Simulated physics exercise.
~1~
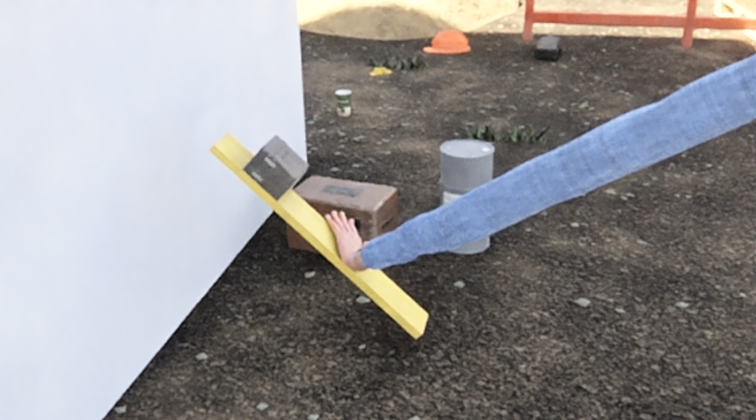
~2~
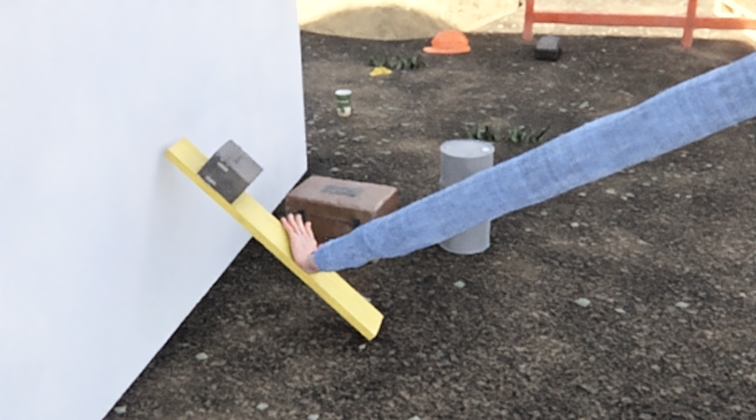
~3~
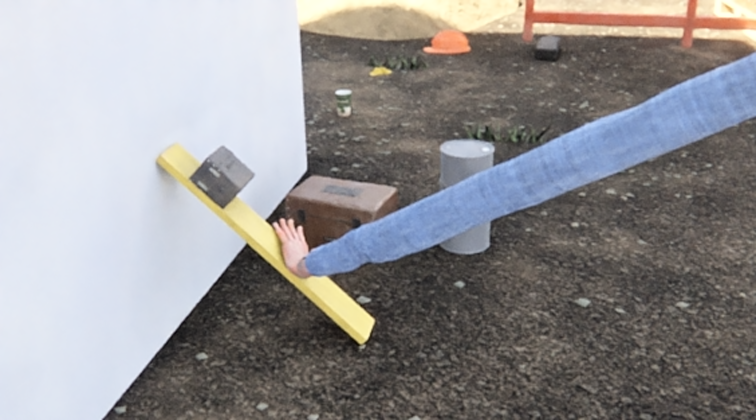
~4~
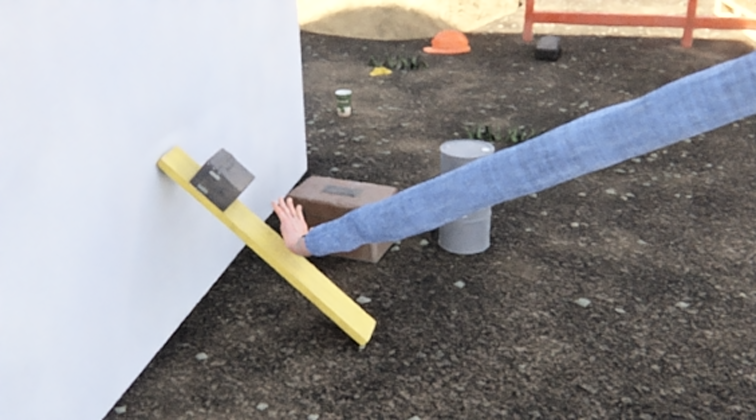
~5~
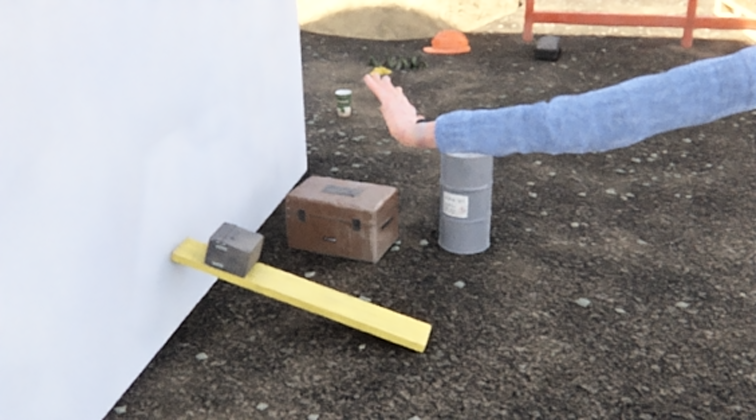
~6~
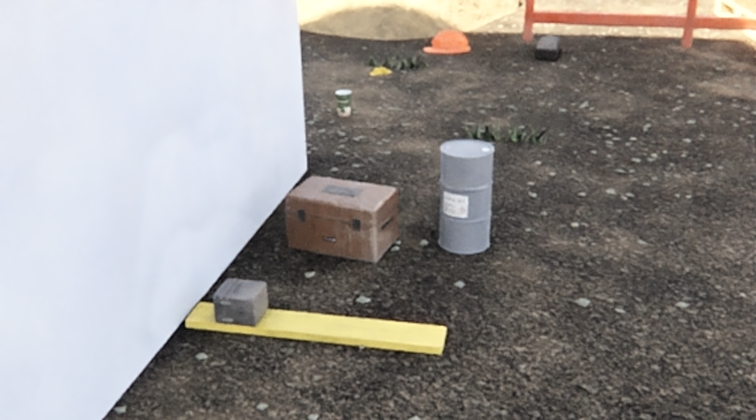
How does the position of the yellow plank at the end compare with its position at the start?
At the start the yellow plank is tilted up in a leaning position, while at the end it lies over on the ground.
A yellow plank carrying a small grey block is moved left by a hand and leaned against a white wall near a brown toolbox and a grey canister. The hand draws away, and the plank slips down and ends lying on the ground, the block still on it.
